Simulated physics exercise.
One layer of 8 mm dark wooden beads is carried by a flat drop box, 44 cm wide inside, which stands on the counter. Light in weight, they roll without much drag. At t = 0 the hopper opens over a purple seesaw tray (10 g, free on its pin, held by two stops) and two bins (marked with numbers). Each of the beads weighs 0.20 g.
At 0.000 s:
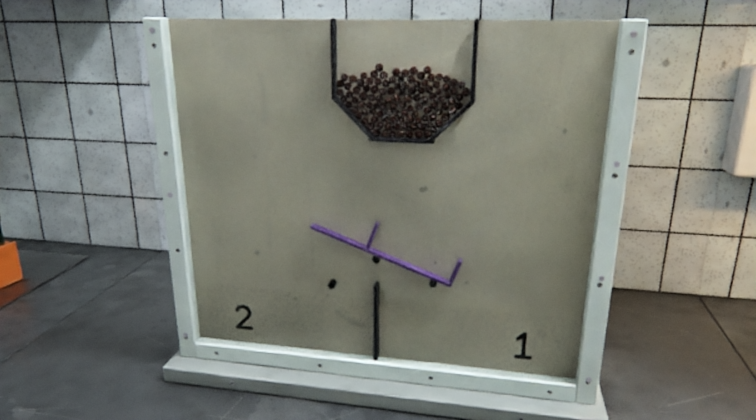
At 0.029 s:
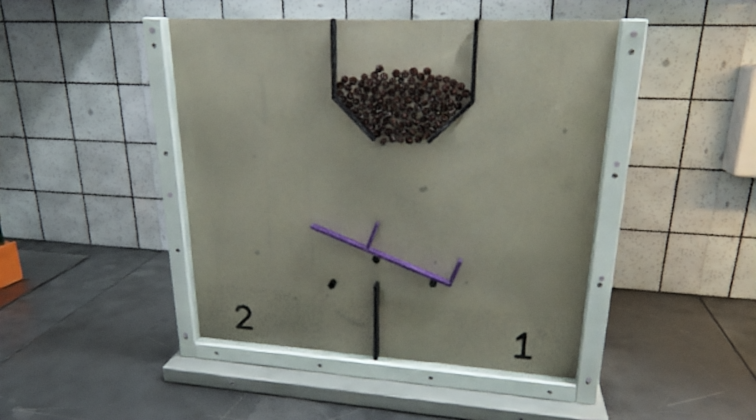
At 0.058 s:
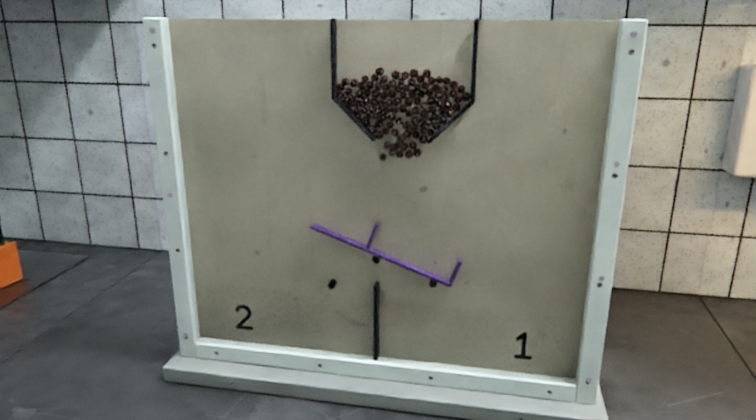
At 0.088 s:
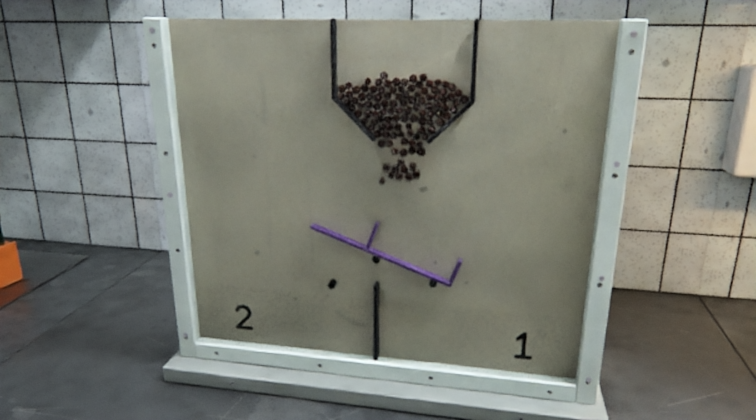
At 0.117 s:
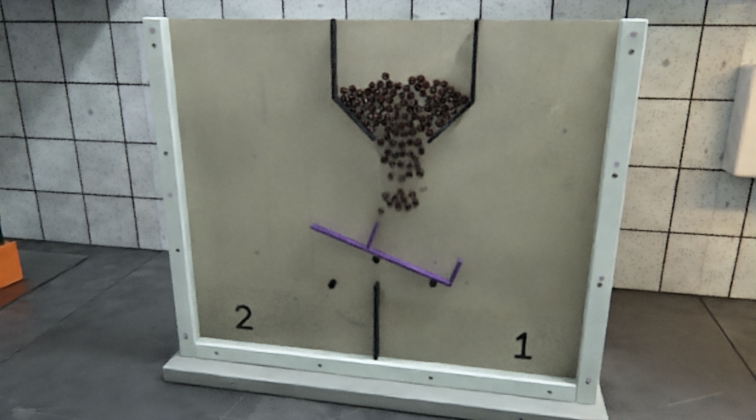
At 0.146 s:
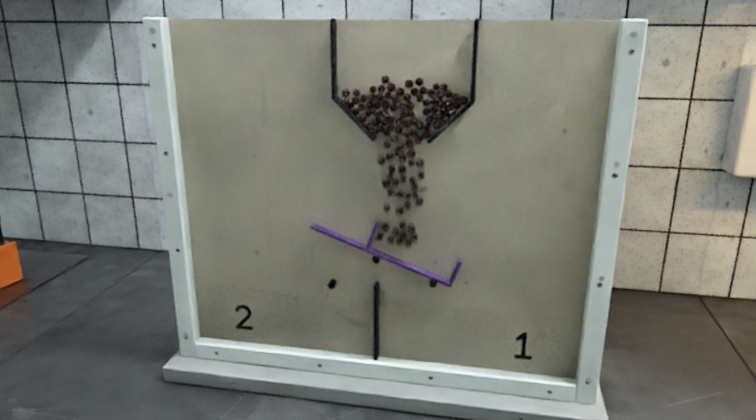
On a dark counter before a white tiled wall, seen from the front by a still camera, stands a pale-framed upright panel with a black-sided hopper full of dark brown beads at its top. Below it, a purple tray slopes down to the right above a black divider between areas marked two and one. The hopper's bottom opens and beads pour down in a widening stream onto the tray, which stays tilted.
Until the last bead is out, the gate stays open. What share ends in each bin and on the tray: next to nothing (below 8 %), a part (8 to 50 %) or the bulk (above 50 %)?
Final split: Bin 1 a middling quantity. Bin 2 just a trace. Tray the greater portion.
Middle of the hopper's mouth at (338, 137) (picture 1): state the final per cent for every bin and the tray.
Bin 1: 0; bin 2: 85; tray: 15.
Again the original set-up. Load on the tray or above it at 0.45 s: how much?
About 85 percent.
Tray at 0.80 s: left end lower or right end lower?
The tray's right end is the low one.
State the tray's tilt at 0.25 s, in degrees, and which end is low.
The tray tilts about 20 degrees, and its right end is the low one.
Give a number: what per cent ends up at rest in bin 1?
Something like 30 in a hundred.
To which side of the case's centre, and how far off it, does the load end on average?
About 6 cm right.
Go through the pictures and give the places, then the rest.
In the first frame, gate shut, about 110 beads in the hopper; its mouth (374, 139) to (430, 141); tray right end down 20°; its ends (313, 226) and (450, 284), top of its upright wall (377, 224); pivot (376, 259); stops (332, 285) and (433, 283); a lip at the right end; bin 1 (523, 346), bin 2 (244, 317).
In the second frame, 2 out; lowest bead (384, 142); tray right end down 20°.
In the third frame, 9 out; lowest bead (383, 157); tray right end down 20°.
In the fourth frame, 19 out; lowest bead (382, 181); tray right end down 20°.
In the fifth frame, 30 out; lowest bead (381, 211); tray right end down 20°.
In the sixth frame, 37 out; lowest bead (408, 242); tray right end down 20°; its ends (313, 226) and (450, 284), top of its upright wall (377, 224).
After 0.25 s, 70 % have left the hopper; tray right end down 20°; on or over it 65 %, past it to the left 0 %, to the right 0 %.
After 0.45 s, 100 % have left the hopper; tray right end down 20°; on or over it 85 %, past it to the left 0 %, to the right 15 %.
After 0.80 s, 100 % have left the hopper; tray right end down 20°; on or over it 70 %, past it to the left 0 %, to the right 25 %.
All still by 1.8 s, bin 1, 30 %, bin 2, 0 %, tray, 70 %; tray right end down 20°.
